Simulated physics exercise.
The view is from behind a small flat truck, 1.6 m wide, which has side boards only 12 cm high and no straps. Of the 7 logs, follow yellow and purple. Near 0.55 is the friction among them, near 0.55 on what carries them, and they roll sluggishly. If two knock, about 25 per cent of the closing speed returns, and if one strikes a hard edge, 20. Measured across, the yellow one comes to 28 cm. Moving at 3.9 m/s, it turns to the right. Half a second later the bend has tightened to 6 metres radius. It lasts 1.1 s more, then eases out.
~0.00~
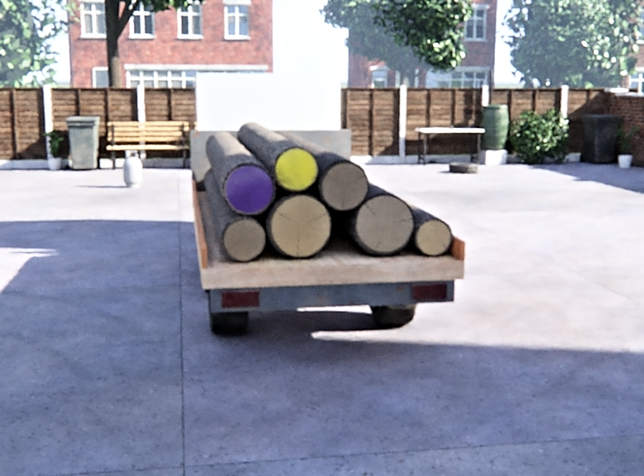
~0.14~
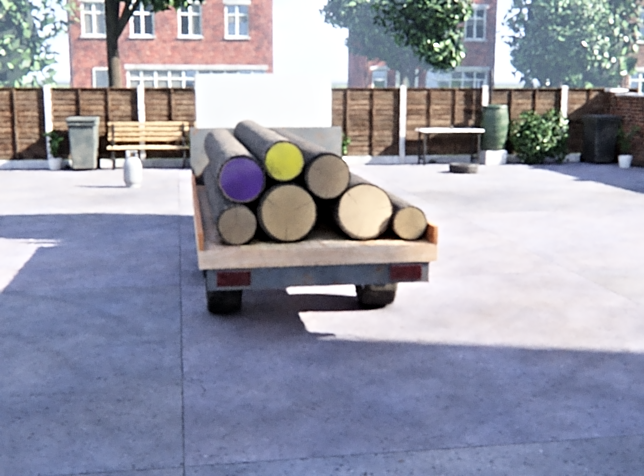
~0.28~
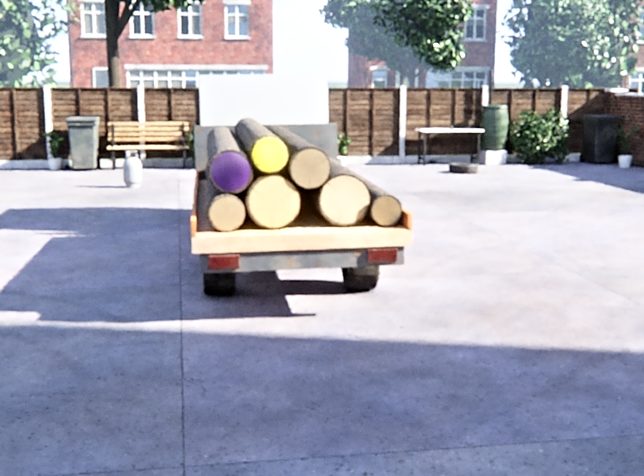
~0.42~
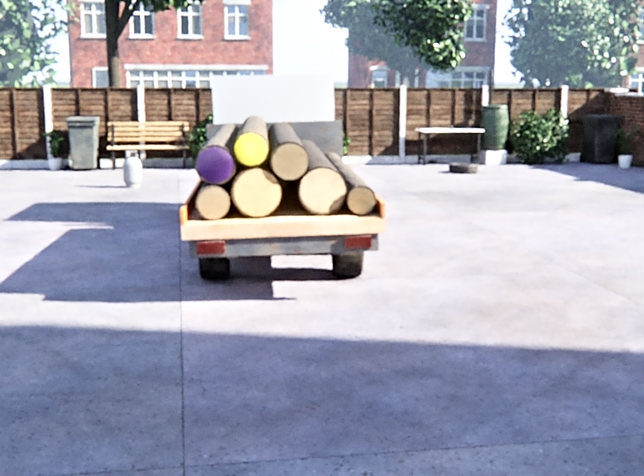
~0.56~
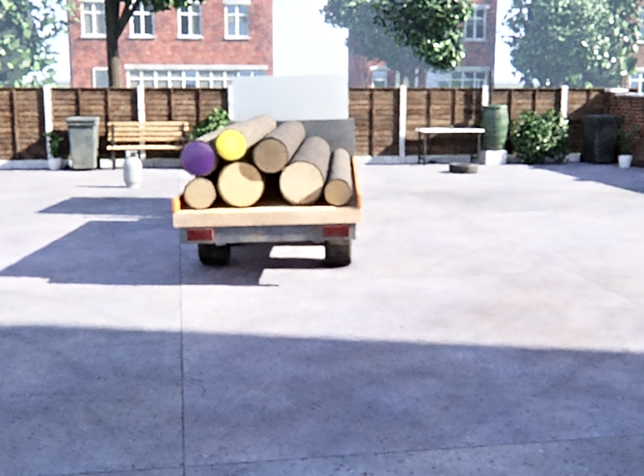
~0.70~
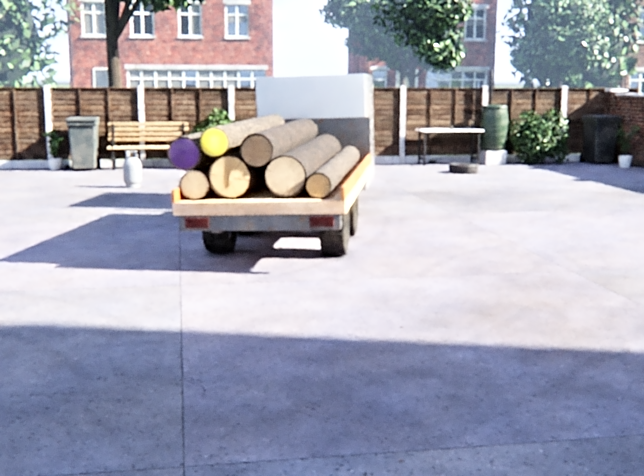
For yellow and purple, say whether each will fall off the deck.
Yellow log will; purple will.
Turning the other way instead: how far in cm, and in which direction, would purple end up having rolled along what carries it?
Rightwards by roughly 0 cm.
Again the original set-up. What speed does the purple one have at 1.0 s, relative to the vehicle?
Roughly 3.5 m/s.
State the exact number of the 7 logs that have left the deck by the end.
Exactly 2.
By 1.0 s, yellow is up on others, 5 cm from the left edge, rolling left; purple is over the left board and falling; 1 of 7 is off.
By 1.2 s, yellow is over the left board and falling; purple is over the left board and gone; 2 of 7 are off.
Finally (2.1 s), yellow is over the left board and gone; purple is over the left board and gone; 2 of 7 are off.
